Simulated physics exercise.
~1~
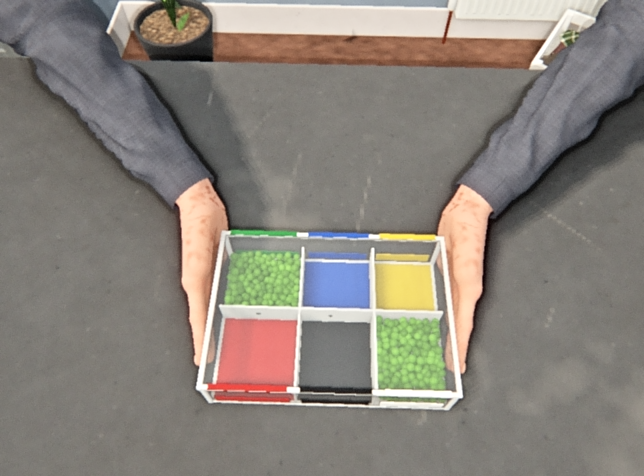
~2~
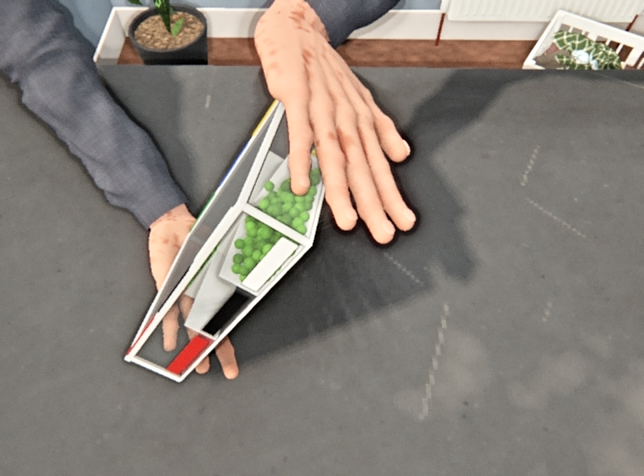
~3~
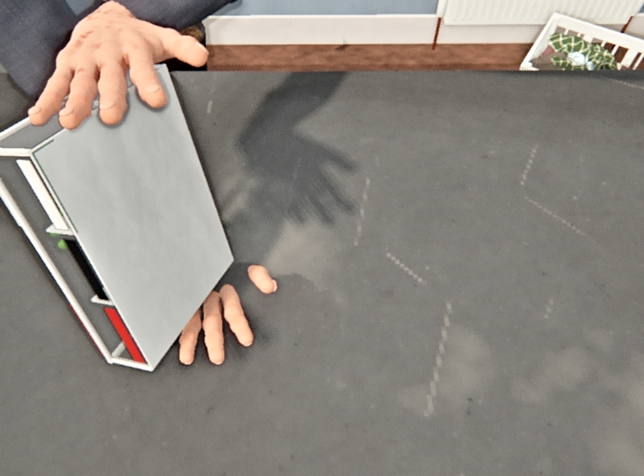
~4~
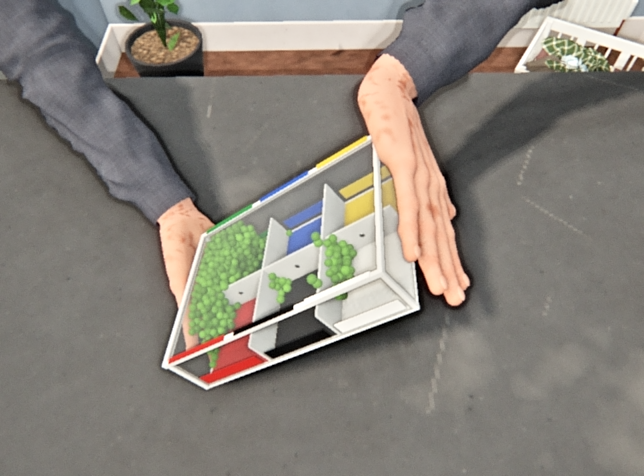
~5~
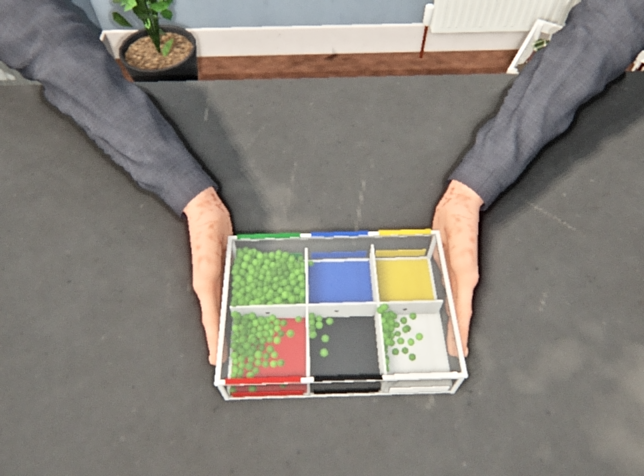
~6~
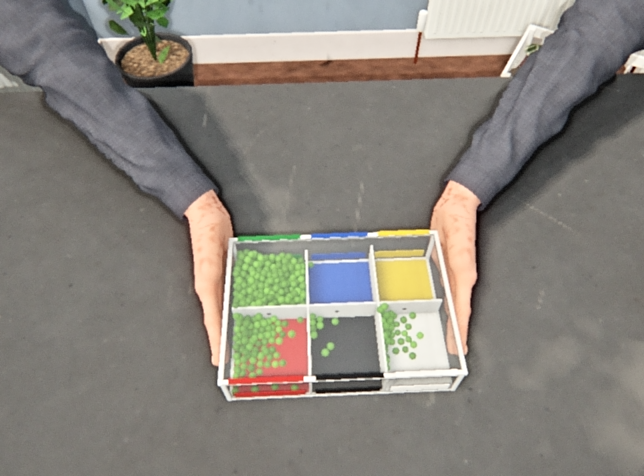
On a dark grey surface, two hands tip a clear-lidded box, spreading green balls into more compartments.
